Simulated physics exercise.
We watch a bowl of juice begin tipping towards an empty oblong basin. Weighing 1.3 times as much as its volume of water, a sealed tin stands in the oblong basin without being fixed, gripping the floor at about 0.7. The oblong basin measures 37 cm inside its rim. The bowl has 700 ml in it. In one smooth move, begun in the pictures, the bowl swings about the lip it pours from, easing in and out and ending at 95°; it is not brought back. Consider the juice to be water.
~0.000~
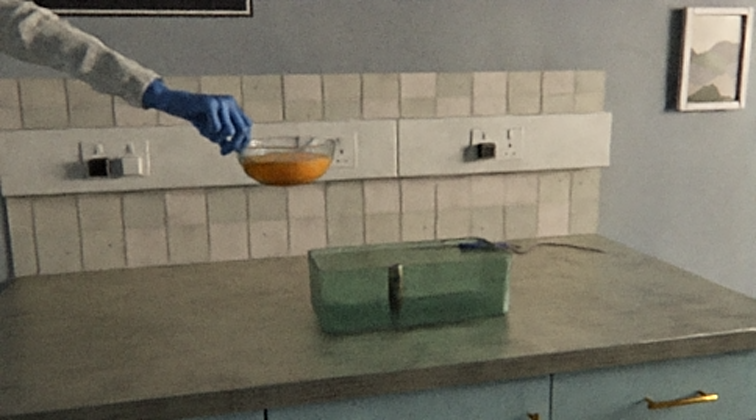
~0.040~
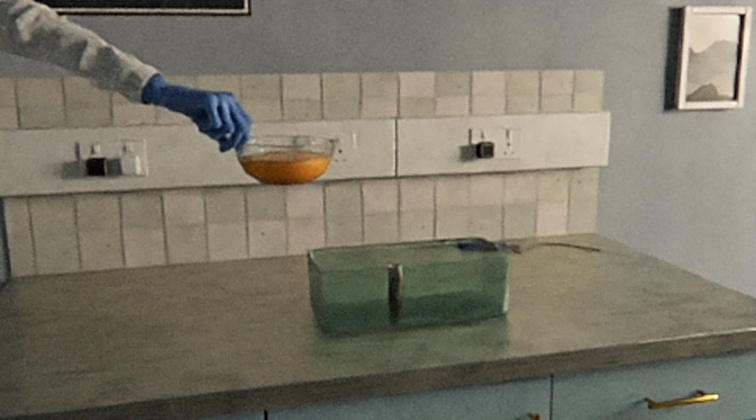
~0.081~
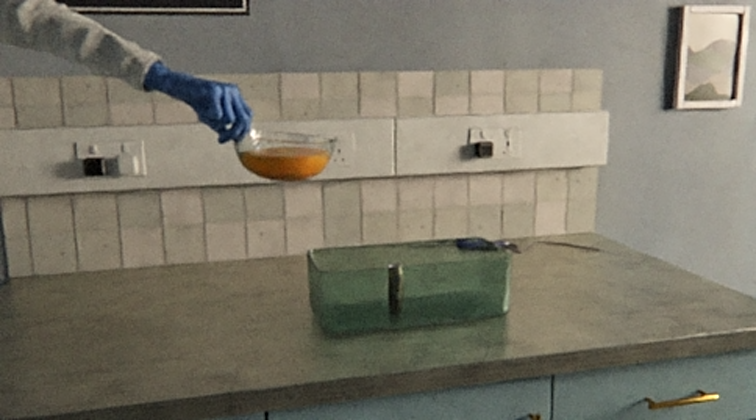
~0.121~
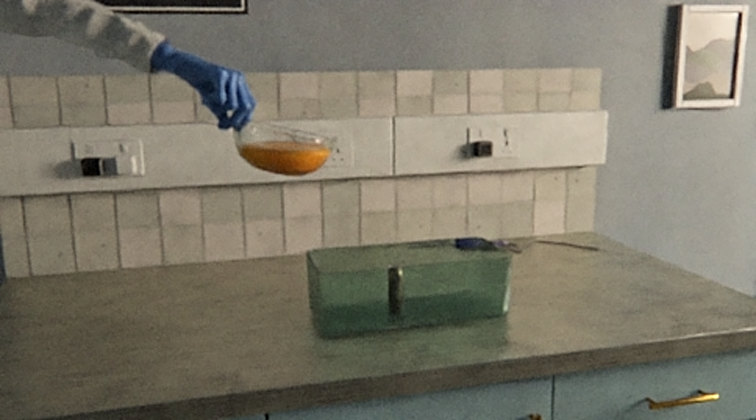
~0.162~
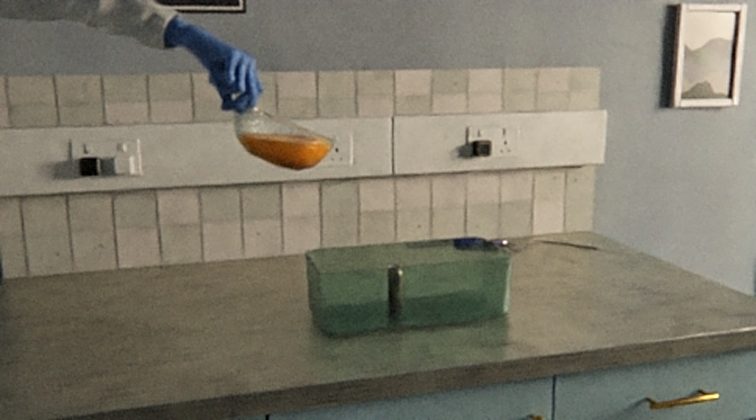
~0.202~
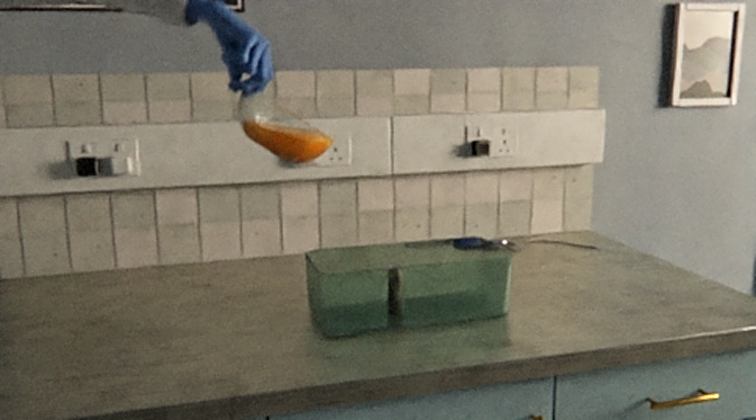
A kitchen with grey walls and pale tiles is seen from in front of and slightly above a grey-brown worktop with blue drawers. On the left, a blue-gloved hand holds a clear glass bowl of orange juice above and left of a green, see-through oblong basin with a small, dark upright object at its middle. The hand rises, slowly tilting the bowl rightwards, while the view stays nearly still.
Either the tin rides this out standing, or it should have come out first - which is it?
Looks like it will overturn.
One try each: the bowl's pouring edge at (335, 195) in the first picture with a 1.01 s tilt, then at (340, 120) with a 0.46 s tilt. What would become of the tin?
First it stays on its base; then it tips over.
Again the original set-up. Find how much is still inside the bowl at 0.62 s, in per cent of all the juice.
Roughly 0 per cent.
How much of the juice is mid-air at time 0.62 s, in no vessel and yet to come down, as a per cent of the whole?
I'd put it at about 44 per cent of the liquid.
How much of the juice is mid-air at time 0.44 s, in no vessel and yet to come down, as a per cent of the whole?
Near 68 per cent at that time.
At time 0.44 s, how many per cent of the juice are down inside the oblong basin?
Near 0 in a hundred.
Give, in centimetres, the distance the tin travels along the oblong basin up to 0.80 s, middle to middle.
About 3 cm.
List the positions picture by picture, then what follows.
In the first frame, it leans 0°; its right rim is at (335, 142); the juice meets the walls at (240, 159) and (330, 156); the oblong basin's rim runs from (314, 261) to (497, 247); the tin's top is at (395, 268).
In the second frame, it leans 1°; its right rim is at (334, 141); the juice meets the walls at (239, 158) and (330, 155).
In the third frame, it leans 6°; its right rim is at (334, 141); the juice meets the walls at (239, 154) and (329, 151).
In the fourth frame, it leans 13°; its right rim is at (333, 142); the juice meets the walls at (238, 146) and (329, 147).
In the fifth frame, it leans 23°; its right rim is at (333, 141); the juice meets the walls at (238, 135) and (329, 141).
In the sixth frame, it leans 33°; its right rim is at (332, 141); the juice meets the walls at (240, 121) and (330, 136).
After 0.44 s the tilt is 92° and 32 per cent is still to pour; the tin stands where it began.
After 0.62 s the tilt is 95° and 0 per cent is still to pour; the tin stands where it began.
After 0.80 s the tilt is 95° and 0 per cent is still to pour; the tin leans 22°.
After 1.00 s the tilt is 95° and 0 per cent is still to pour; the tin lies on its side.
In the end the tin lies on its side.
